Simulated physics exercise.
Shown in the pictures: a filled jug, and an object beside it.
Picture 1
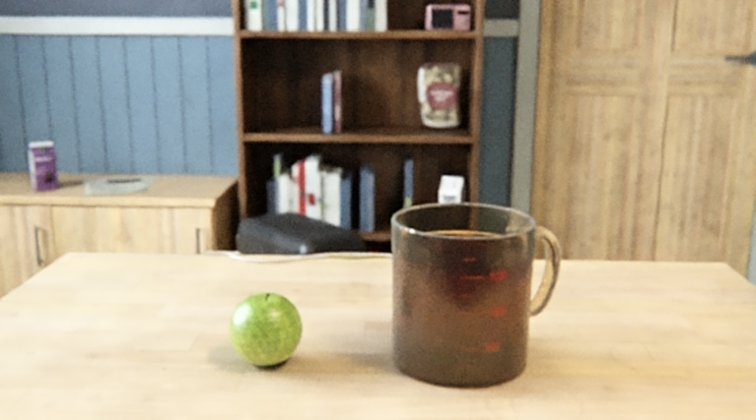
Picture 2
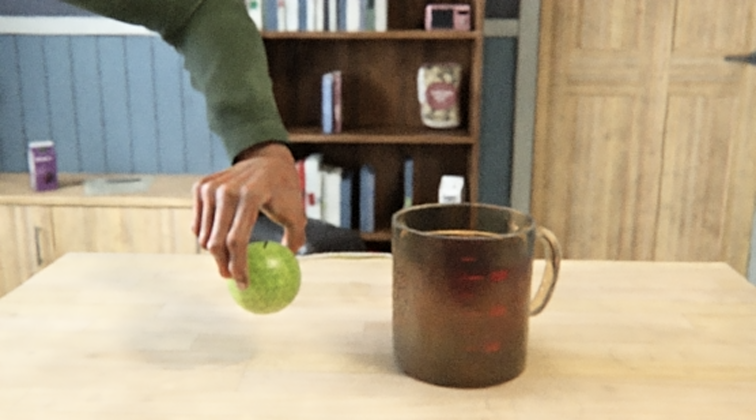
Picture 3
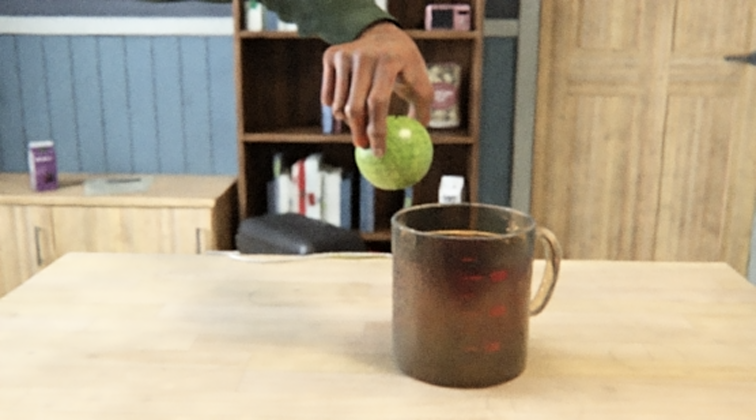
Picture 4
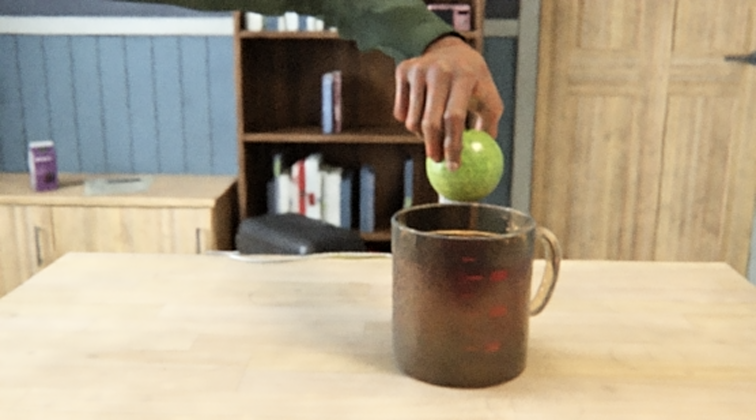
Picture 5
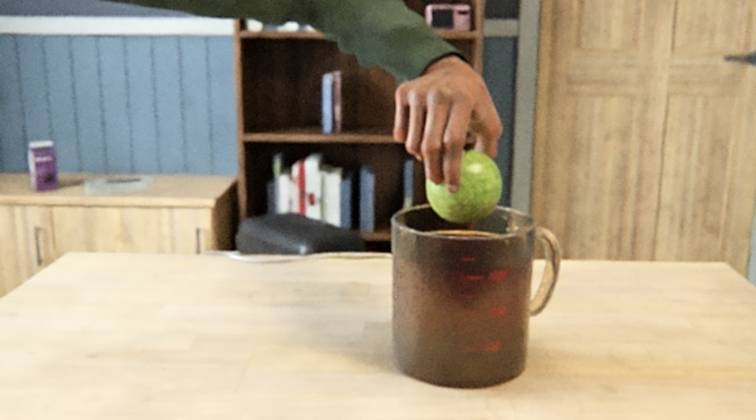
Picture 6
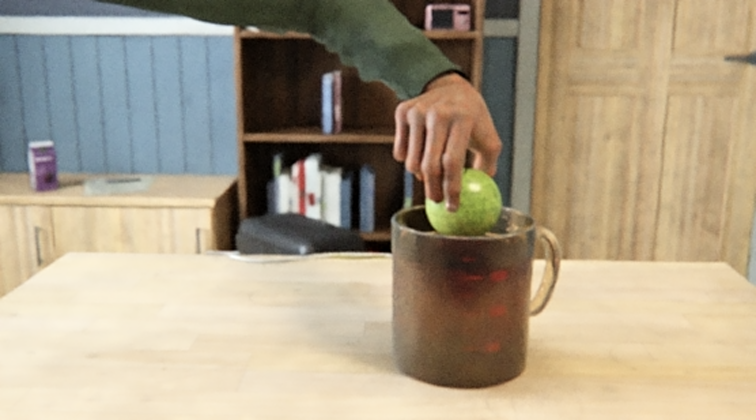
A hand in a green sleeve picked up a green apple from the table, carried it right over a jug of dark liquid, and lowered it to just above the surface.
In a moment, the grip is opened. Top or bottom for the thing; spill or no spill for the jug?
Well, it keeps afloat, and as for the jug, it copes fine.
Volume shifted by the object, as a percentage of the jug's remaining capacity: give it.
It comes to around 40 percent.
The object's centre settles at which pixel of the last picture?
Roughly at (462, 254).
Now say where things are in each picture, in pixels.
In the first picture, the apple lies on the top at (266, 328); jug (461, 288) about three quarters full.
The second picture shows a hand picks up the apple at (265, 278); jug about three quarters full, surface at (462, 250).
In the third picture, the apple is carried over at (395, 152); jug (461, 288) about three quarters full.
In the fourth picture, the apple is above the jug at (465, 165); jug about three quarters full, surface at (462, 250).
The fifth picture shows the apple comes down at (464, 186); jug (461, 288) about three quarters full.
In the sixth picture, the apple is just over the surface at (464, 204); jug about three quarters full, surface at (462, 250).
Shortly, the apple enters the iced tea; the jug is about three quarters full.
Then, the apple comes up again; the jug is nearly full.
At the finish, the apple bobs at the top; the jug is nearly full; no mess.
